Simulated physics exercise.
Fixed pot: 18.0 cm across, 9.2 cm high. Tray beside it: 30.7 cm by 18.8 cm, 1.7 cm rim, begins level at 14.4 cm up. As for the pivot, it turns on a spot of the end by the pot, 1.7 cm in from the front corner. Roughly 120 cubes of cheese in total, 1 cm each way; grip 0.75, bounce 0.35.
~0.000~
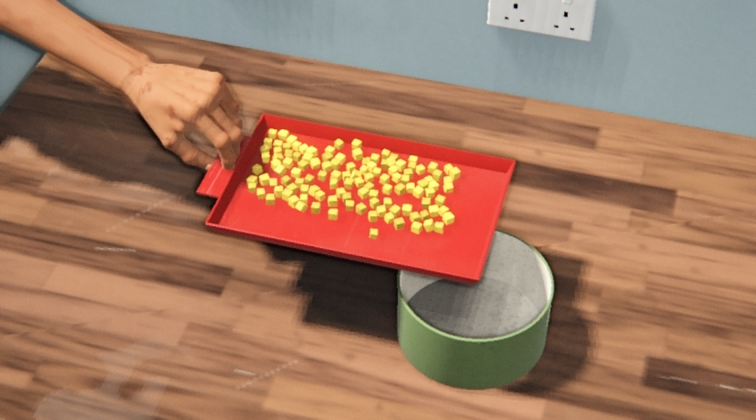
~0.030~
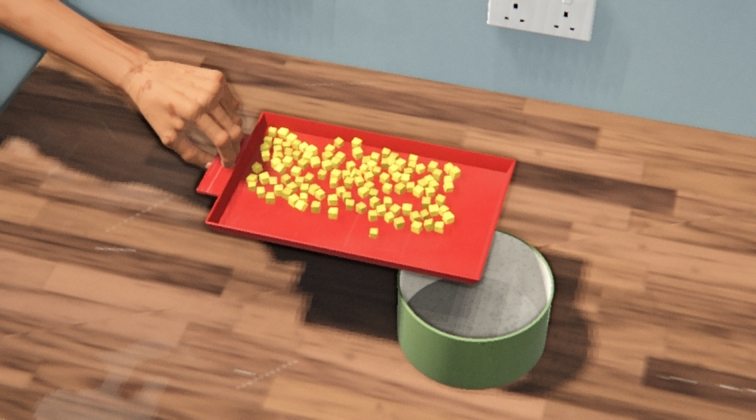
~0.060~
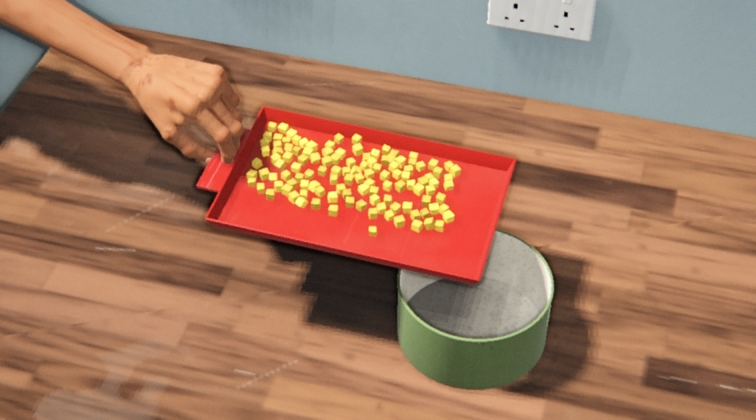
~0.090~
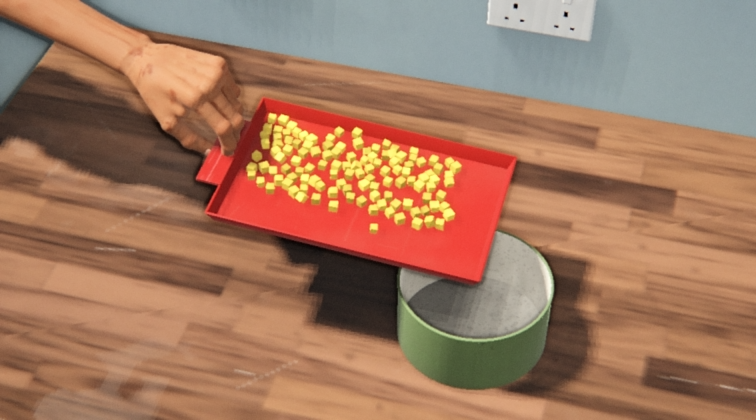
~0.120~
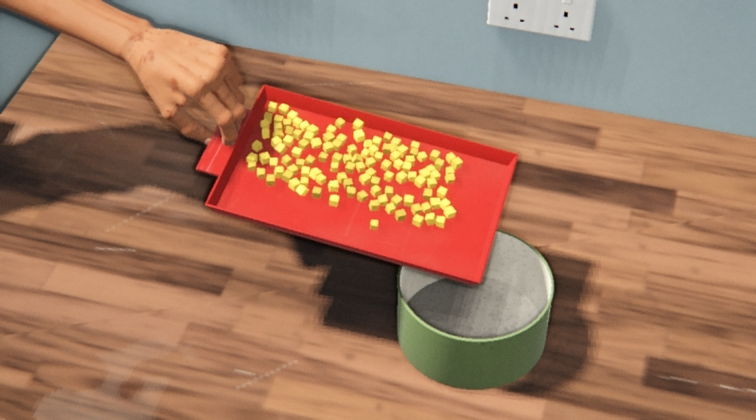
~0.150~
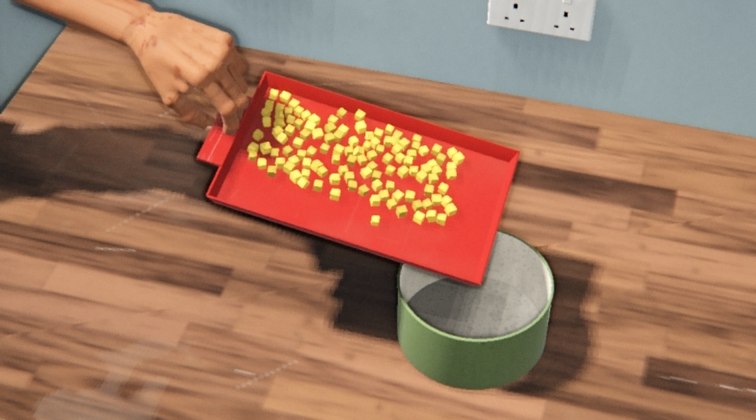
On a wooden worktop, a hand held a red tray of small yellow cubes beside a green pot, then raised the handle end so the tray tilted slightly down toward the pot.
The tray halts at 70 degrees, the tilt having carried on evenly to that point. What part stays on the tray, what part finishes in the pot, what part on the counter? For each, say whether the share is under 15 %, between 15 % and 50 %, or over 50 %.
In the end tray: I predict a token amount of the load, pot: I predict a noticeable chunk of the load, counter: I predict upwards of half of the load.
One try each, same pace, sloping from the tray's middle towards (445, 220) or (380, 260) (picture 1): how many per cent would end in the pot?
Near 25 and 15 percent, in that order.
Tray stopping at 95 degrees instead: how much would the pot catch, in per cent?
Roughly 20 percent.
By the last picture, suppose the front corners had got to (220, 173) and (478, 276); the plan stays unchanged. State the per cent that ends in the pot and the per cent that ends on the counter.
Pot: 35, counter: 65.
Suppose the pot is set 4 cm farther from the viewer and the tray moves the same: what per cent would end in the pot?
With that change it comes to something like 0 in a hundred.
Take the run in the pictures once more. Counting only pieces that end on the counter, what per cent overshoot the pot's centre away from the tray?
Share: Around 90 %.
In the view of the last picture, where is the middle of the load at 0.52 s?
The middle of the load should be near (437, 159) then.
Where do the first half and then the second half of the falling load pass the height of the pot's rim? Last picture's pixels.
Earlier half at about (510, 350), later half at about (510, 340) in pixels.
After 0.37 s, tilt 41 degrees; the tray holds 100 %, the pot 0 %.
After 0.52 s, tilt 61 degrees; the tray holds 100 %, the pot 0 %.
After 0.80 s, tilt 70 degrees; the tray holds 10 %, the pot 20 %.
By 2.1 s all is still; tray 5 %, pot 25 %, counter 70 %.
